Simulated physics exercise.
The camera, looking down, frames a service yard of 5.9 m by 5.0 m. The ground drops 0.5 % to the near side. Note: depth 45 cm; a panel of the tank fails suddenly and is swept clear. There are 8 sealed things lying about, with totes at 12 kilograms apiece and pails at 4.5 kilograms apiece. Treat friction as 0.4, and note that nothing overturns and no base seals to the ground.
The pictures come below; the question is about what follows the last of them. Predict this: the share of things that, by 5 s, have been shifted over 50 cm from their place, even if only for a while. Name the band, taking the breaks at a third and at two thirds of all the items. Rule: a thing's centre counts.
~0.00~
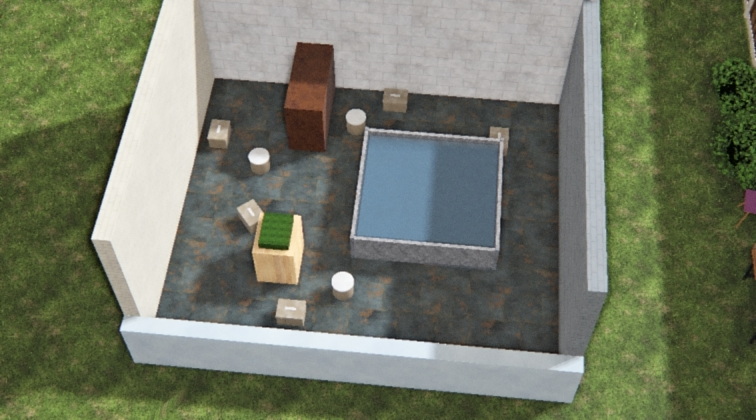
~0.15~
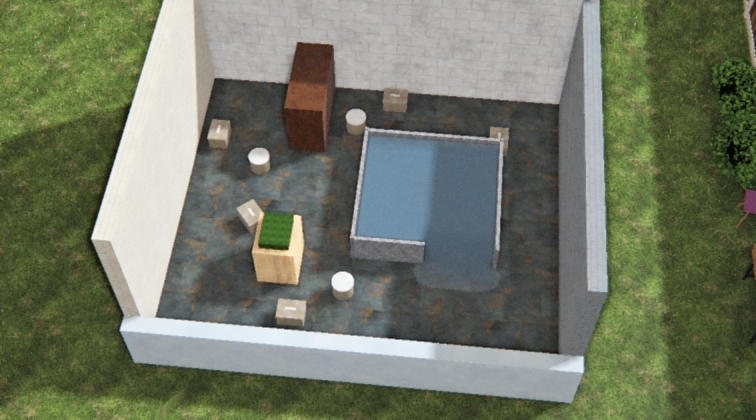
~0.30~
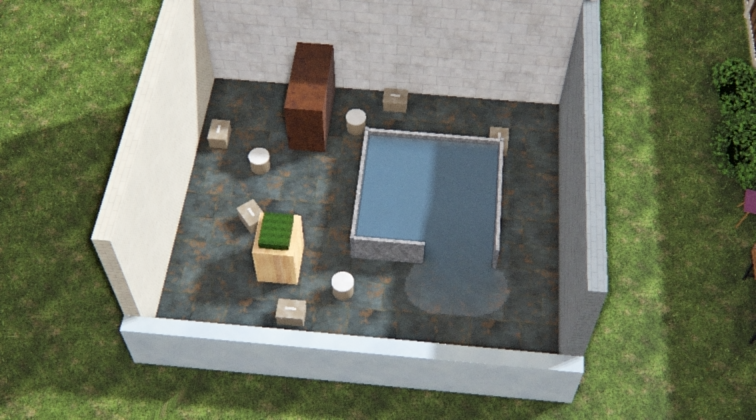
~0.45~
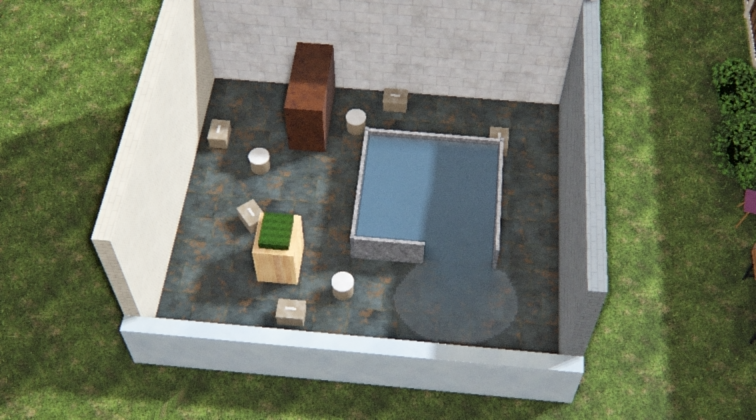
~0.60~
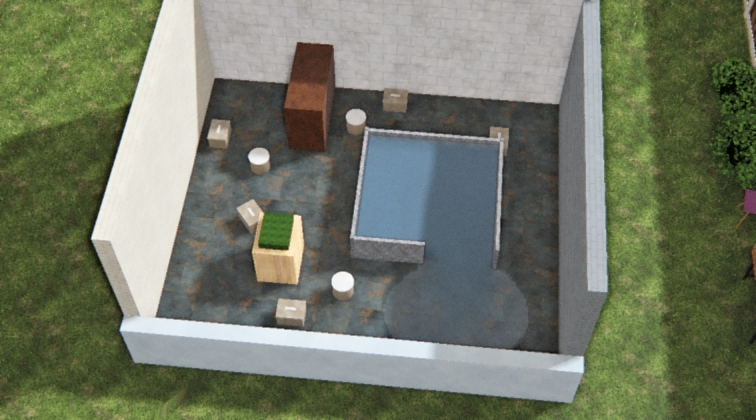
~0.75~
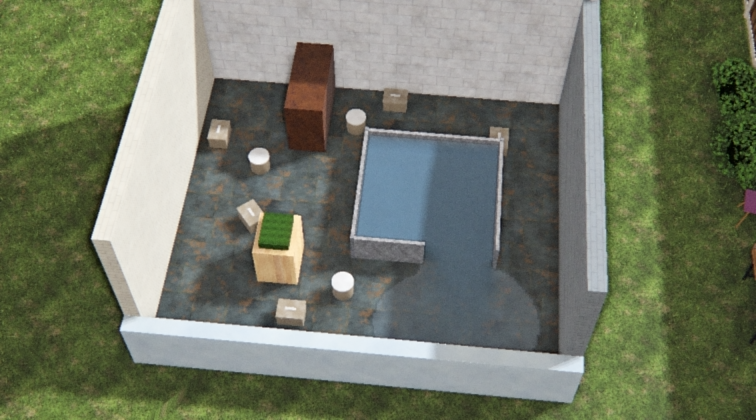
The answer is the lowest band, under a third.
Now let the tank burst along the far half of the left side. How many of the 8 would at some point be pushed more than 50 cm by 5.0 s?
Then 5.
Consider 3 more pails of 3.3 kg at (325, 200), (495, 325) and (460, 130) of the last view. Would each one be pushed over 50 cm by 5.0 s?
First falls shy, second exceeds it, third falls shy.
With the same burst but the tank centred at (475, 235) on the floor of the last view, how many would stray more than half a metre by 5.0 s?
The answer would then be 2.
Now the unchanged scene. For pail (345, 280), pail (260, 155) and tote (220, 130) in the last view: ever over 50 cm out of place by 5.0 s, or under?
Well, in that order it's topping it, not reaching it, not reaching it.
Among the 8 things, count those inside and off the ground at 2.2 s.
Count: 0.
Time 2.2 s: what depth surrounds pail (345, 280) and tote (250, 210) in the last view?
Around 2 cm and 0 cm.
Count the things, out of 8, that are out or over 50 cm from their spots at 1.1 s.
I count 0 of them.
After 1.1 s 0 of 8 are over 50 cm from their spots; 0 afloat.
After 2.2 s 0 of 8 are over 50 cm from their spots; 0 afloat.
After 3.5 s 1 of 8 are over 50 cm from their spots; 0 afloat.
After 5.0 s 2 of 8 are over 50 cm from their spots, and 2 have been at some point; 0 afloat.
